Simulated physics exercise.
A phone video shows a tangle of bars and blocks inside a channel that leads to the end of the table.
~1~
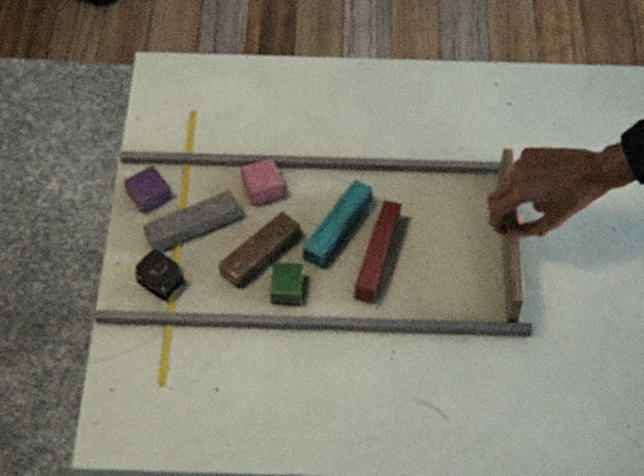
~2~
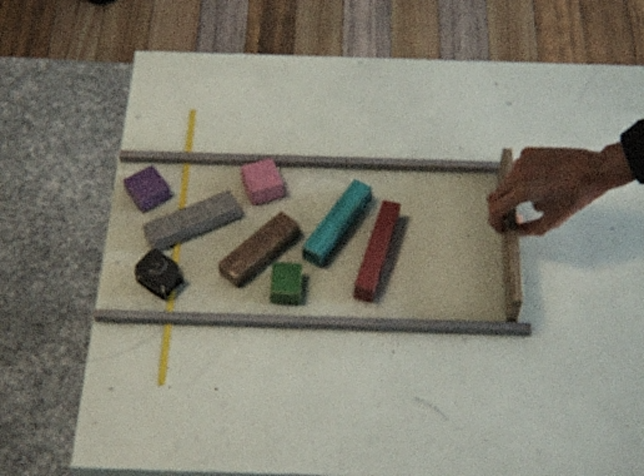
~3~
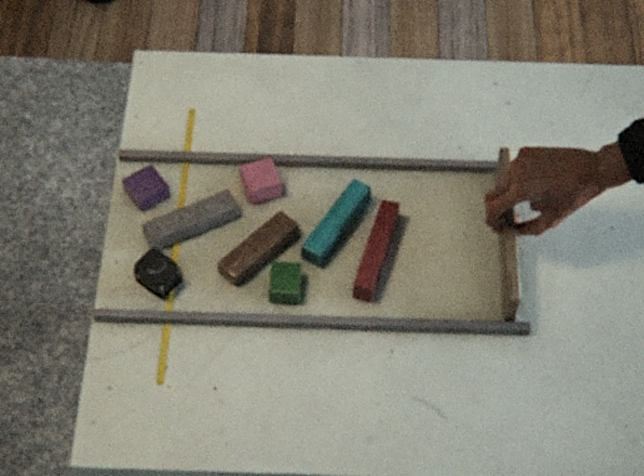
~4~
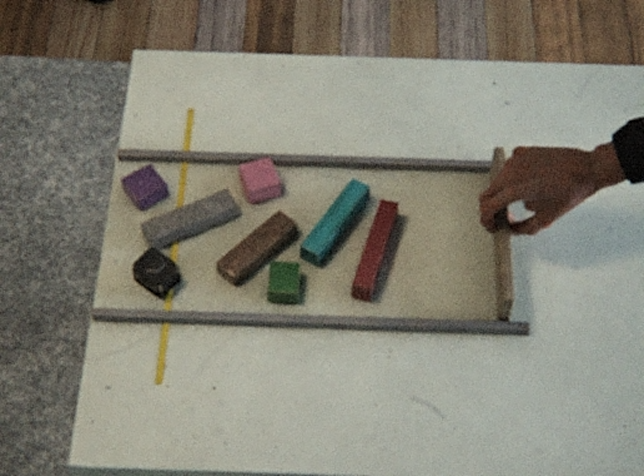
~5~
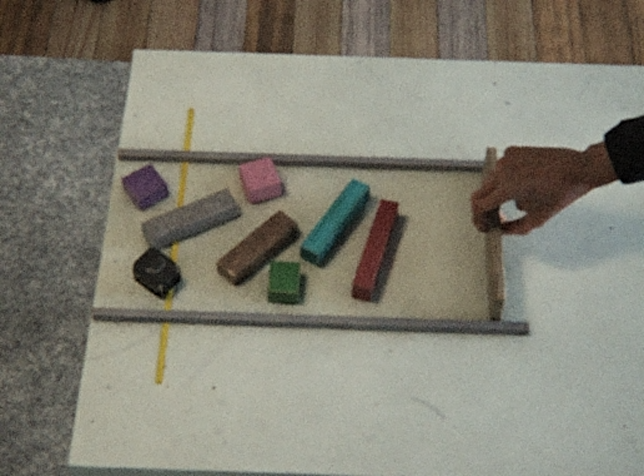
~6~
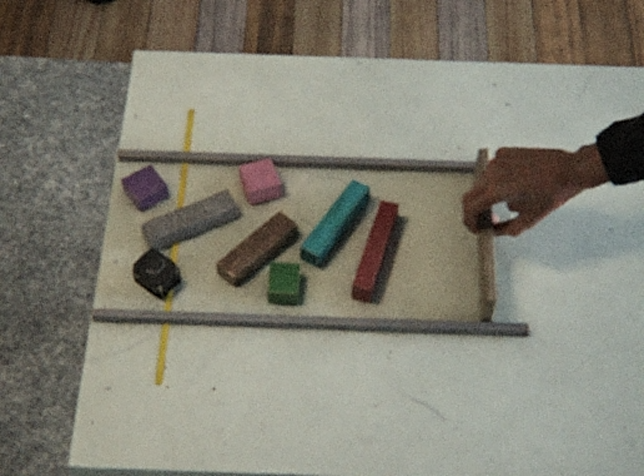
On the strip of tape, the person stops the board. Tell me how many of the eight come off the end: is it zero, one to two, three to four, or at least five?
It is three to four.
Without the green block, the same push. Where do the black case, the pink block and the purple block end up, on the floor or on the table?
Black case: Is gone; pink block: Is still there; purple block: Is gone.
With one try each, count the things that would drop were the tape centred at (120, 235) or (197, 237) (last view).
7 and 2.
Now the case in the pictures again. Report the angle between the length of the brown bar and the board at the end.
Roughly 5°.
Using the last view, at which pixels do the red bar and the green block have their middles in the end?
They come to rest around (165, 245) and (135, 283).
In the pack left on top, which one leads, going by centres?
That would be the brown bar.
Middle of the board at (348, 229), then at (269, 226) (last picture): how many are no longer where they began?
It comes to 2 for the first spot, 6 for the other.
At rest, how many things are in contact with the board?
The count is 1.
Soon after, none off yet; purple block at rest near (145, 188); black case at rest near (156, 274); grey bar at rest near (190, 220).
Then, none off yet; purple block at rest near (145, 188); black case at rest near (156, 274); grey bar moved a little near (172, 218).
At rest, the number that fall off is three or four; fallen, grey bar, black case and purple block.
